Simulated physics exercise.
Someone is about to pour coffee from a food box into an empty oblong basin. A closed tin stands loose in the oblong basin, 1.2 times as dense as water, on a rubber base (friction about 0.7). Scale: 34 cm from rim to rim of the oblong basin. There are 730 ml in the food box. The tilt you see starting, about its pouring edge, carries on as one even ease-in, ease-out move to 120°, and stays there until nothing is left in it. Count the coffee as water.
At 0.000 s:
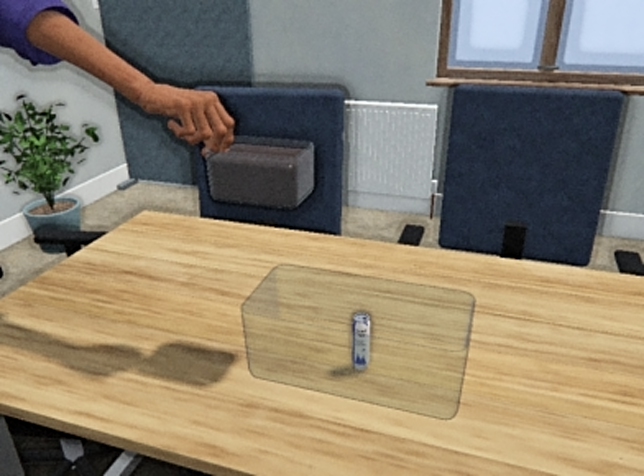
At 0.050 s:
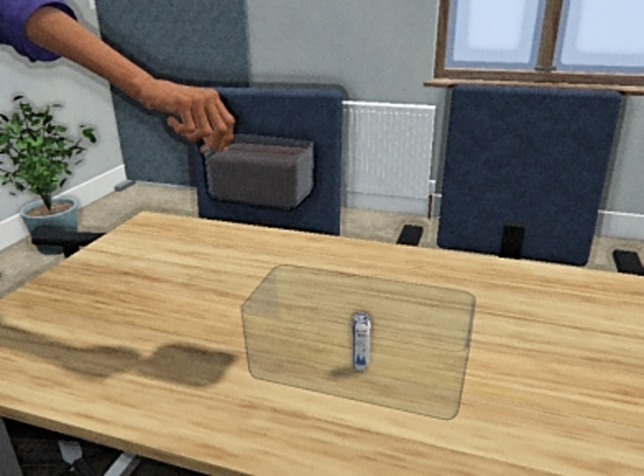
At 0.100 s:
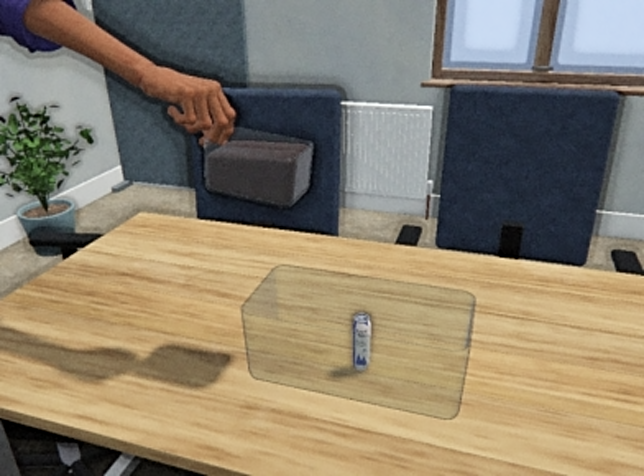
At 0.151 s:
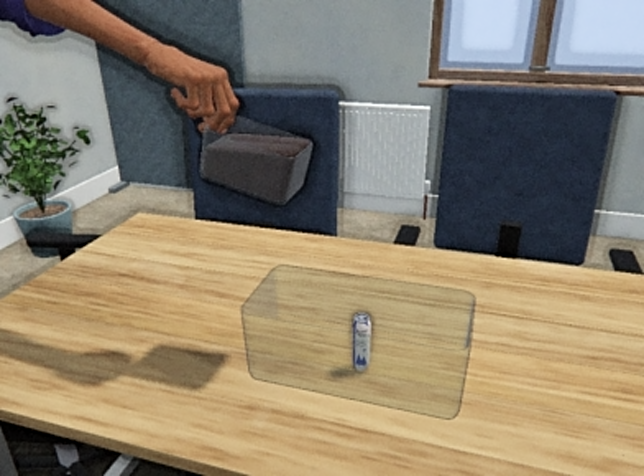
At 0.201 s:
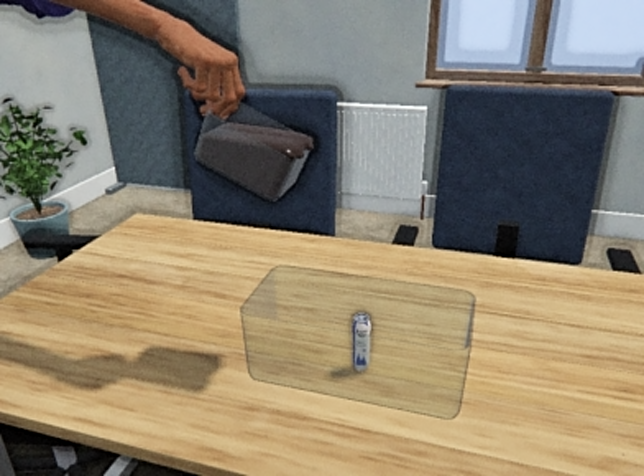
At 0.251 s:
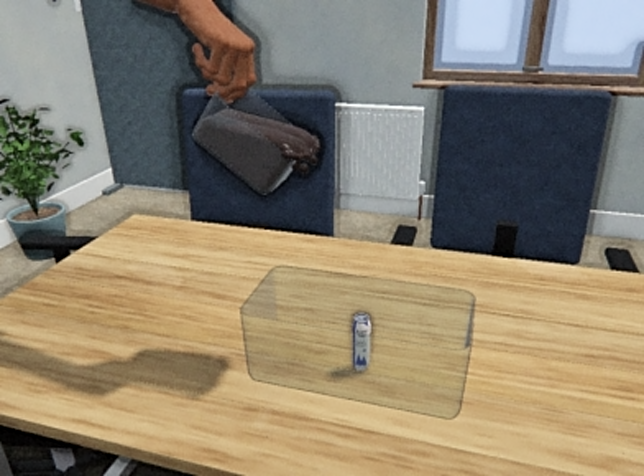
An arm in a purple sleeve reaches in from the upper left of an office with dark blue chairs, a potted plant and a radiator, seen from slightly above a light wooden table. Its hand holds a dark grey box above a clear oblong basin with a small, pale upright tin inside. The box tilts steadily down to the right, and the view shifts very slightly.
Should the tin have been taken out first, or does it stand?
The tin falls.
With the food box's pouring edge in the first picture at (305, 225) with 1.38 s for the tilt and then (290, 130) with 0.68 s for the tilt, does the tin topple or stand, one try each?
First it remains upright; then it goes over.
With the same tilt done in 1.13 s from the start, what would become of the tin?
The tin keeps standing.
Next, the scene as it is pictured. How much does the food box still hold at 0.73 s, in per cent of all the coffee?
Some 0 per cent.
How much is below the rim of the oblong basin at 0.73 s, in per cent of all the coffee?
About 82 per cent.
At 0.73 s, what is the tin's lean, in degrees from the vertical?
Near 0° from upright.
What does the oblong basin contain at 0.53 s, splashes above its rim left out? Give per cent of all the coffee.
About 8 per cent.
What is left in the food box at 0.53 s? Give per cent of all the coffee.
Near 22 in a hundred.
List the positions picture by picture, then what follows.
The first picture shows tilt 0°; pouring edge (305, 152); surface from (222, 150) to (305, 158); the oblong basin's rim runs from (259, 286) to (472, 322); the tin's top is at (362, 320).
The second picture shows tilt 2°; pouring edge (305, 152); surface from (222, 150) to (305, 156).
The third picture shows tilt 6°; pouring edge (304, 152); surface from (220, 147) to (304, 152).
The fourth picture shows tilt 15°; pouring edge (304, 152); surface from (217, 140) to (305, 148); 1 per cent is over the edge.
The fifth picture shows tilt 25°; pouring edge (303, 152); surface from (214, 129) to (304, 146); 4 per cent is over the edge.
The sixth picture shows tilt 37°; pouring edge (302, 152); surface from (212, 116) to (299, 140); 7 per cent is over the edge.
Then, 0.53 s in, the tilt is 107° and 22 per cent is still to pour; the tin stands where it began.
Then, 0.73 s in, the tilt is 120° and 0 per cent is still to pour; the tin stands where it began.
Then, 0.94 s in, the tilt is 120° and 0 per cent is still to pour; the tin leans 13°.
Then, 1.17 s in, the tilt is 120° and 0 per cent is still to pour; the tin lies on its side.
Finally, the tin lies on its side.
